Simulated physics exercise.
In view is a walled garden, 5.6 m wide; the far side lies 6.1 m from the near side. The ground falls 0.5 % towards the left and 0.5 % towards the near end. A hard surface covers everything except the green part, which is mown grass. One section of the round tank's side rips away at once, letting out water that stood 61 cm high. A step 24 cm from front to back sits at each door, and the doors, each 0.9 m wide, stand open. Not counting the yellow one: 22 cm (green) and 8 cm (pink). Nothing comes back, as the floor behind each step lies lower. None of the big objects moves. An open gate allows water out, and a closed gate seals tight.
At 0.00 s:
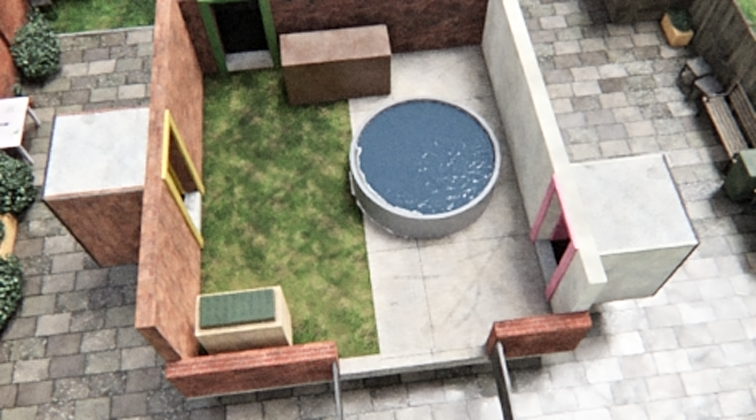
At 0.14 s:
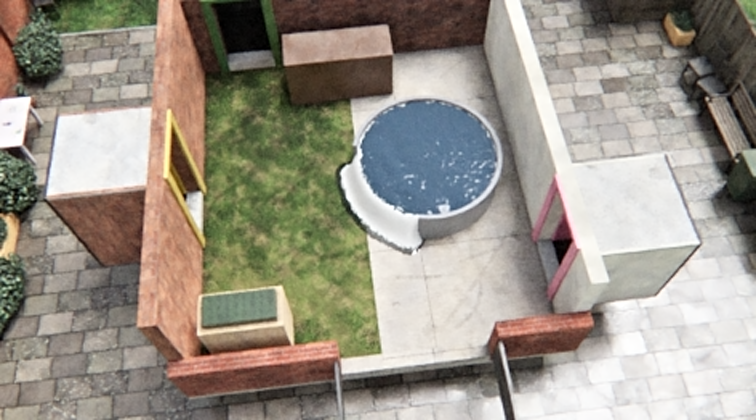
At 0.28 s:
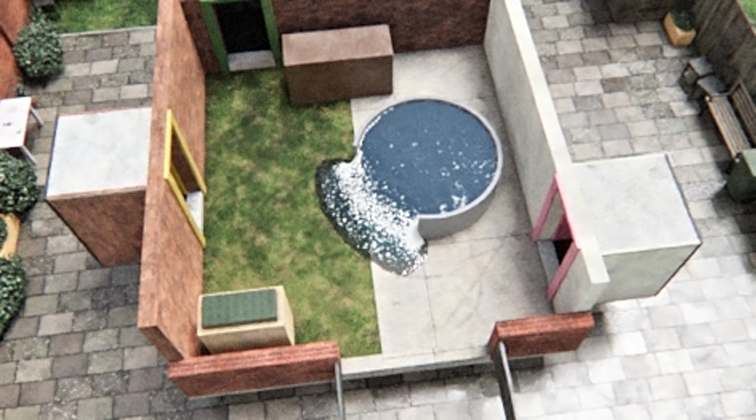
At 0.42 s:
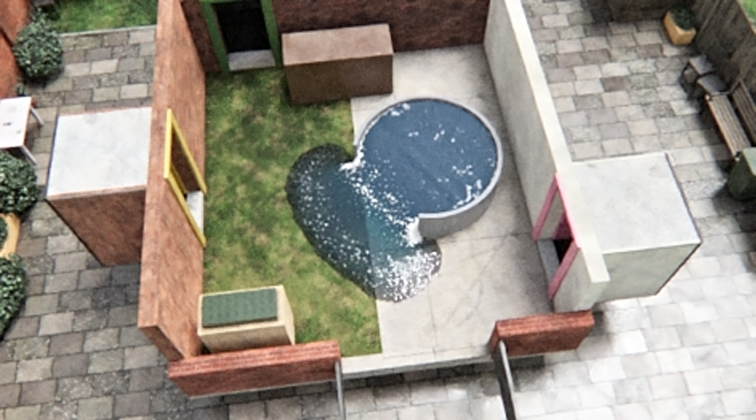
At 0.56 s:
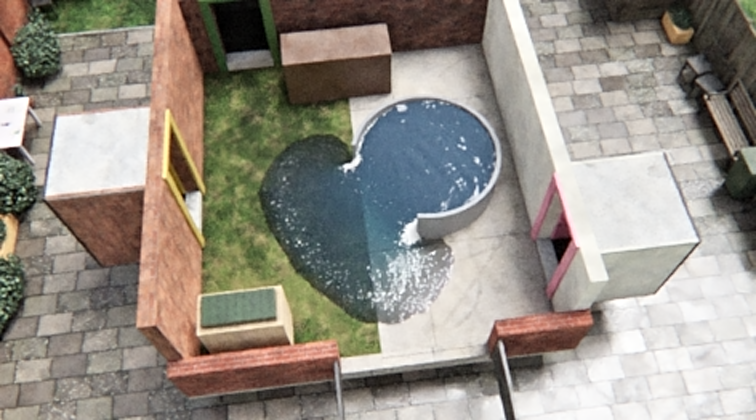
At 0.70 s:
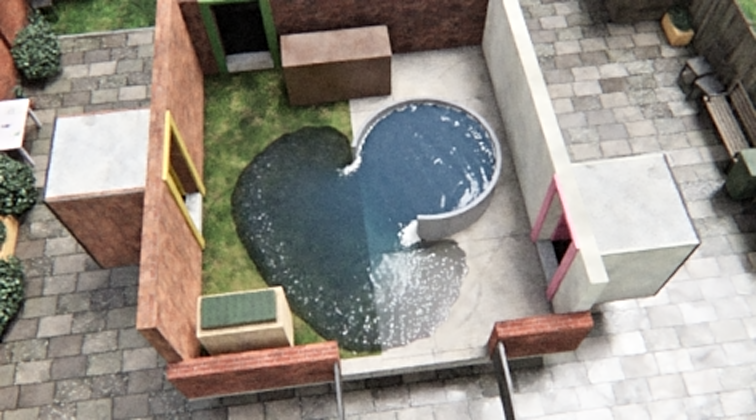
Water bursts from the lower left side of a round grey tank in a walled garden, seen from a high, still camera looking down. The tank stands on pale paving beside mown grass, with a yellow-framed door at left, a green one at the back, and a pink one at right. A frothy tongue spills out, then widens into a dark, rounded sheet across grass and paving.
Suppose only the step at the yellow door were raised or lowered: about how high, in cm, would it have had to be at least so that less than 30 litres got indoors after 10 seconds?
It would have had to be about 15 cm high.
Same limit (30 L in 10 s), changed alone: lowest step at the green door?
The green one would have to be about 9.0 cm high.
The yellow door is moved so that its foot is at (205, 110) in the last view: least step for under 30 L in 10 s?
It needs roughly 9.0 cm.
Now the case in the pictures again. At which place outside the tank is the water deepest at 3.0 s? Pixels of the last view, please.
(201, 365).
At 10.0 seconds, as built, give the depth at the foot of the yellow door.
10.0 cm.
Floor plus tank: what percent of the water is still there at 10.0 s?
Something like 74 per cent of it remains.
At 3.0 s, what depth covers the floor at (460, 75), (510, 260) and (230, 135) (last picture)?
About 0, 0 and 8 cm respectively.
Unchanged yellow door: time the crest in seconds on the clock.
Around 2.2 s, give or take.
After 1.4 s water covers 45 % of the floor, deepest (26 cm) near (371, 222); 10 cm at the yellow door, 0 litres in over its 17 cm step.
After 3.0 s water covers 50 % of the floor, deepest (38 cm) near (201, 365); 22 cm at the yellow door, 10 litres in over its 17 cm step.
After 10.0 s water covers 100 % of the floor, deepest (10 cm) near (202, 270); 10 cm at the yellow door, 18 litres in over its 17 cm step.
At the yellow door as built, the water arrived by 1.1 s and peaked near 23 cm at 2.2 s.
Run again over the same 10 s with other heights there, 48 litres in over 13.5 cm, 13 litres over 18 cm. The limit of 30 litres is kept from about 15 cm up.
